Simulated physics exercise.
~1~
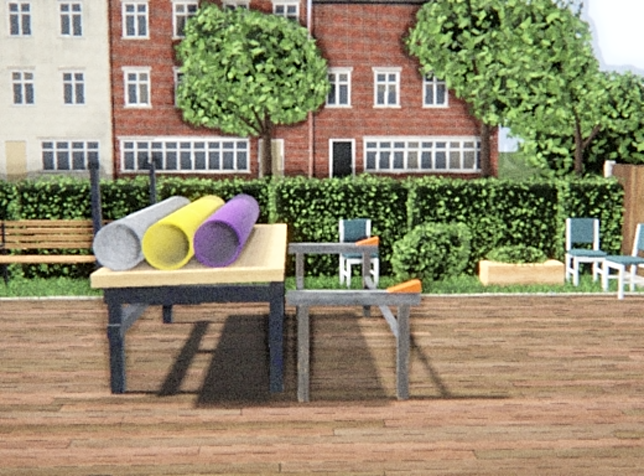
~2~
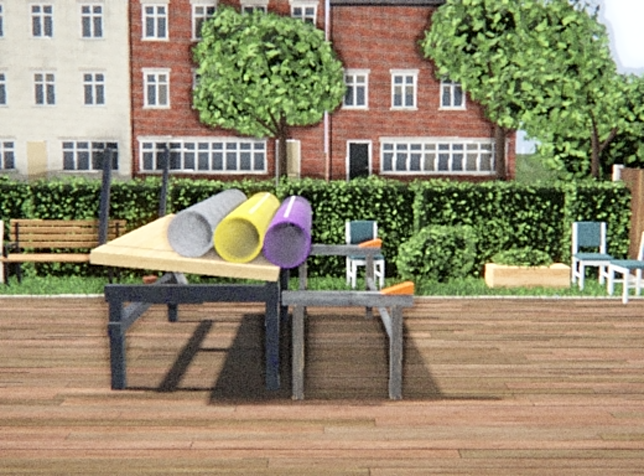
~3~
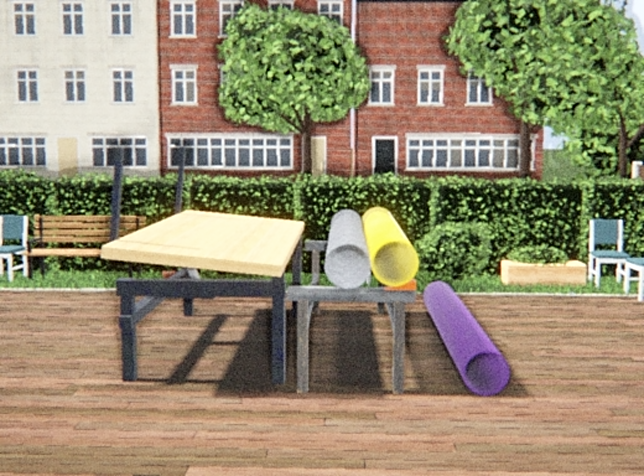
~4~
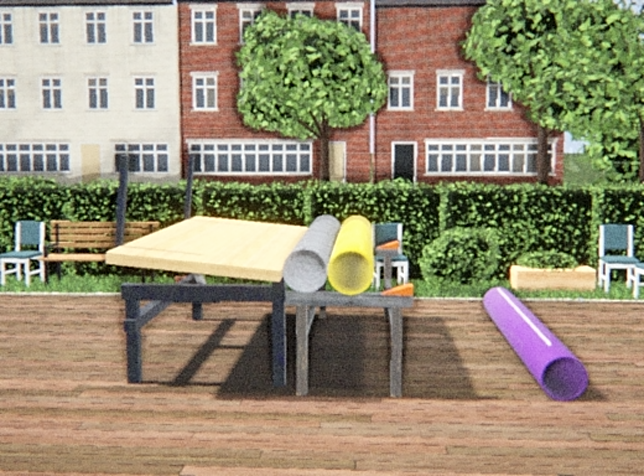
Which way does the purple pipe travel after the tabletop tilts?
The purple pipe moves to the right, crossing the lower rack and going over its end to the ground.
